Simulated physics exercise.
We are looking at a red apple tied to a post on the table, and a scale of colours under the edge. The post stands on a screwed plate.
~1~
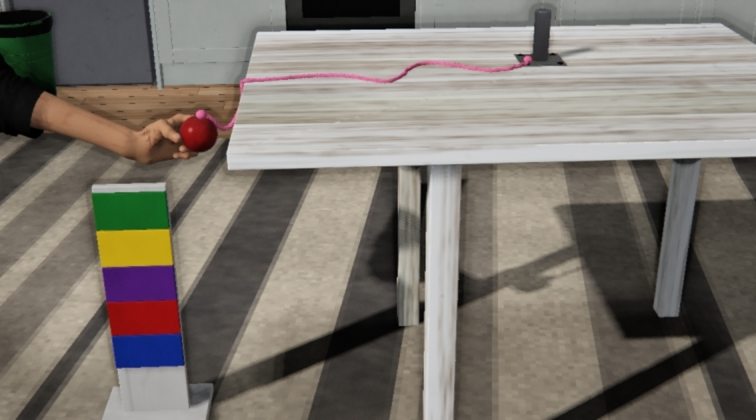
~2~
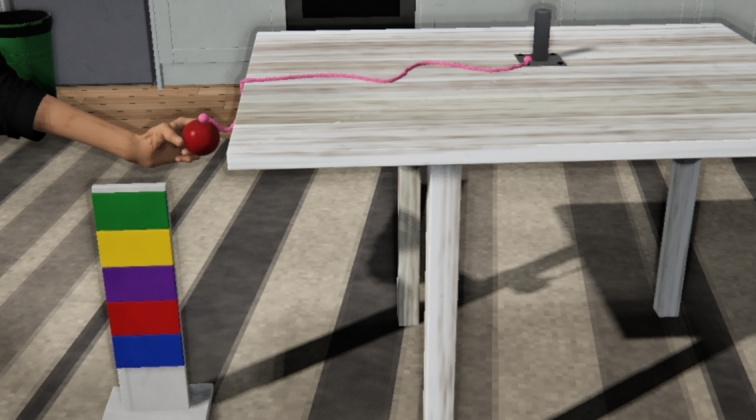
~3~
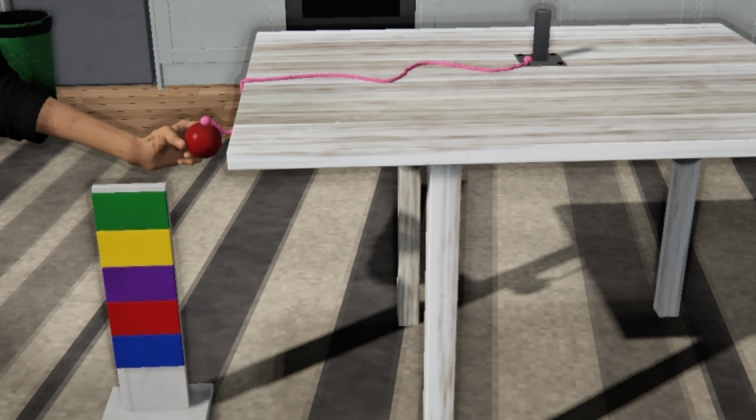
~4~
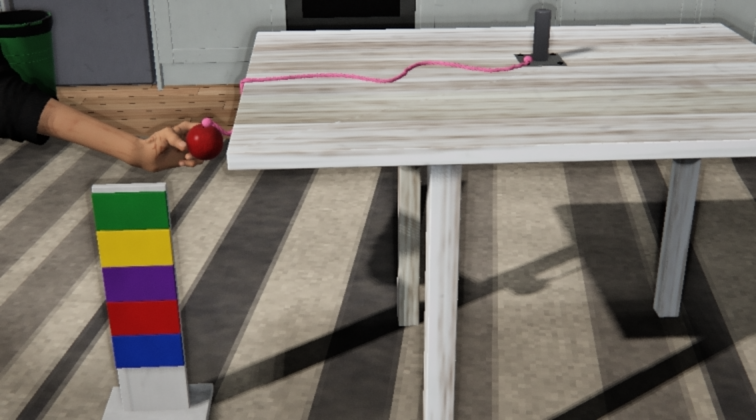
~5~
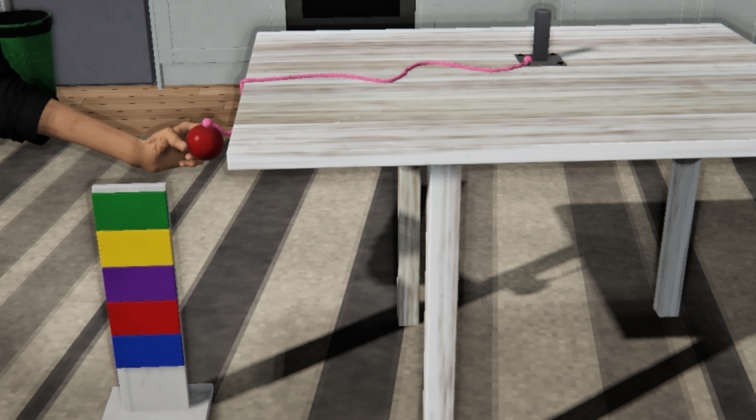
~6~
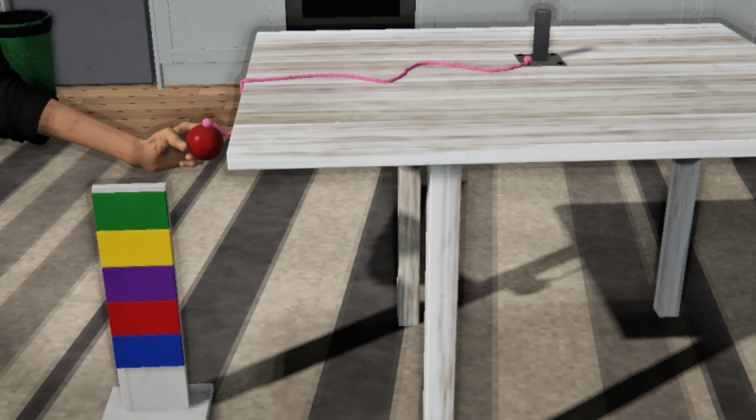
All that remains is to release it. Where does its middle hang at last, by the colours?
Its centre hangs level with the yellow band.
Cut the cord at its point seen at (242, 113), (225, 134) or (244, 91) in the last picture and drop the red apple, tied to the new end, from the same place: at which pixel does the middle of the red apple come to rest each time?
Try by try, around (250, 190), (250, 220) and (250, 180).
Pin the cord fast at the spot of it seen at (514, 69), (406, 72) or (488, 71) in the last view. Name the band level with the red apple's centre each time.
It would be yellow; green; yellow.
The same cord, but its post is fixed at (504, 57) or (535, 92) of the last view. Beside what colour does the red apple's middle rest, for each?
Taking them in turn: Purple; purple.
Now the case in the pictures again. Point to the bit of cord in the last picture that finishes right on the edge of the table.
At (311, 76), roughly.
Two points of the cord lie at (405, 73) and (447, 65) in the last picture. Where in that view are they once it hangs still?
They go to (360, 72) and to (422, 68).
Early on, apple near (238, 230); level with yellow.
Midway, apple near (264, 236); level with yellow.
Finally, apple near (251, 243); level with yellow. Its middle rests at the yellow band.
